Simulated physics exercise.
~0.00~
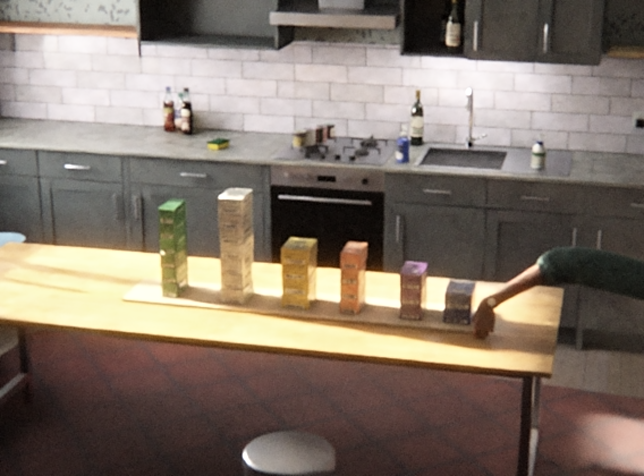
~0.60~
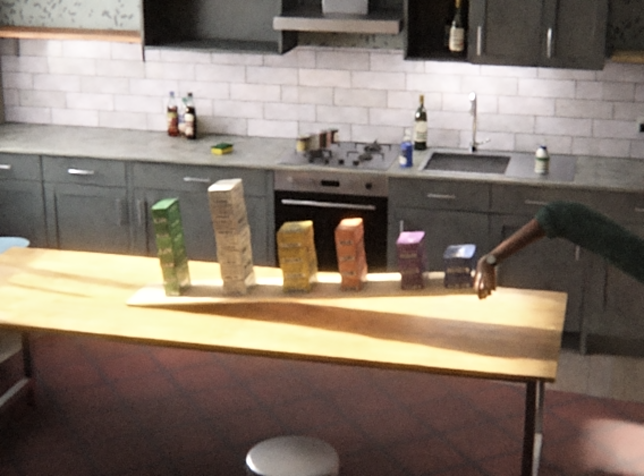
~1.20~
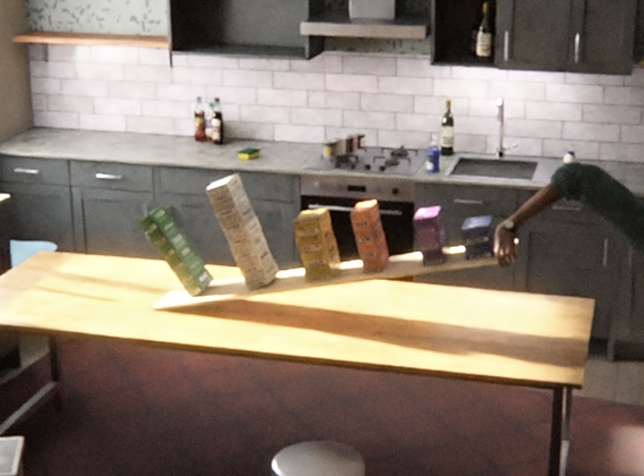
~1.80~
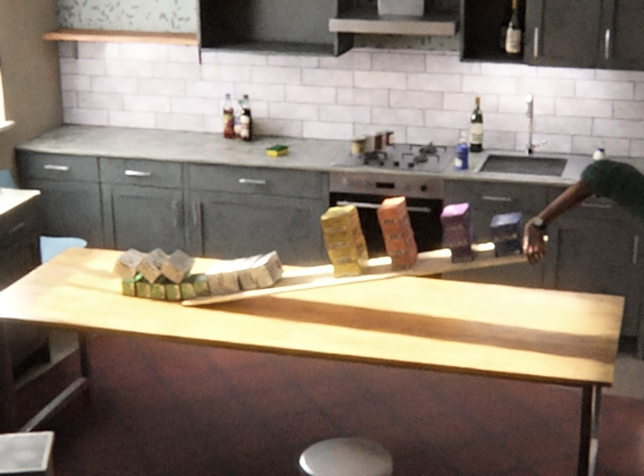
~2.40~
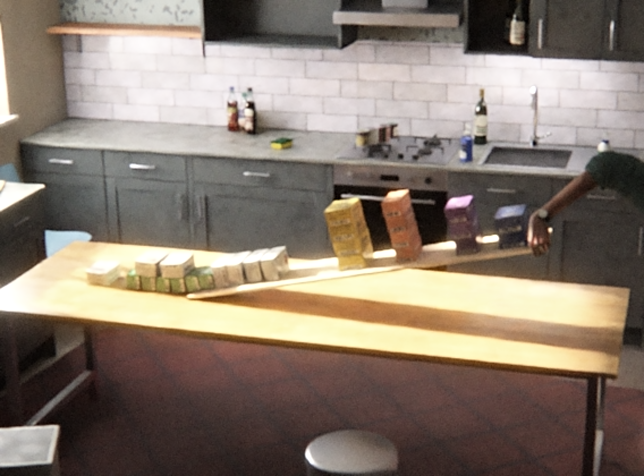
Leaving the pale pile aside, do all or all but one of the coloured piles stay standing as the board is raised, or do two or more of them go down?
All but one of the coloured piles stay standing. Only the green one goes down, while the yellow, orange, purple and blue piles remain upright on the sloping board.
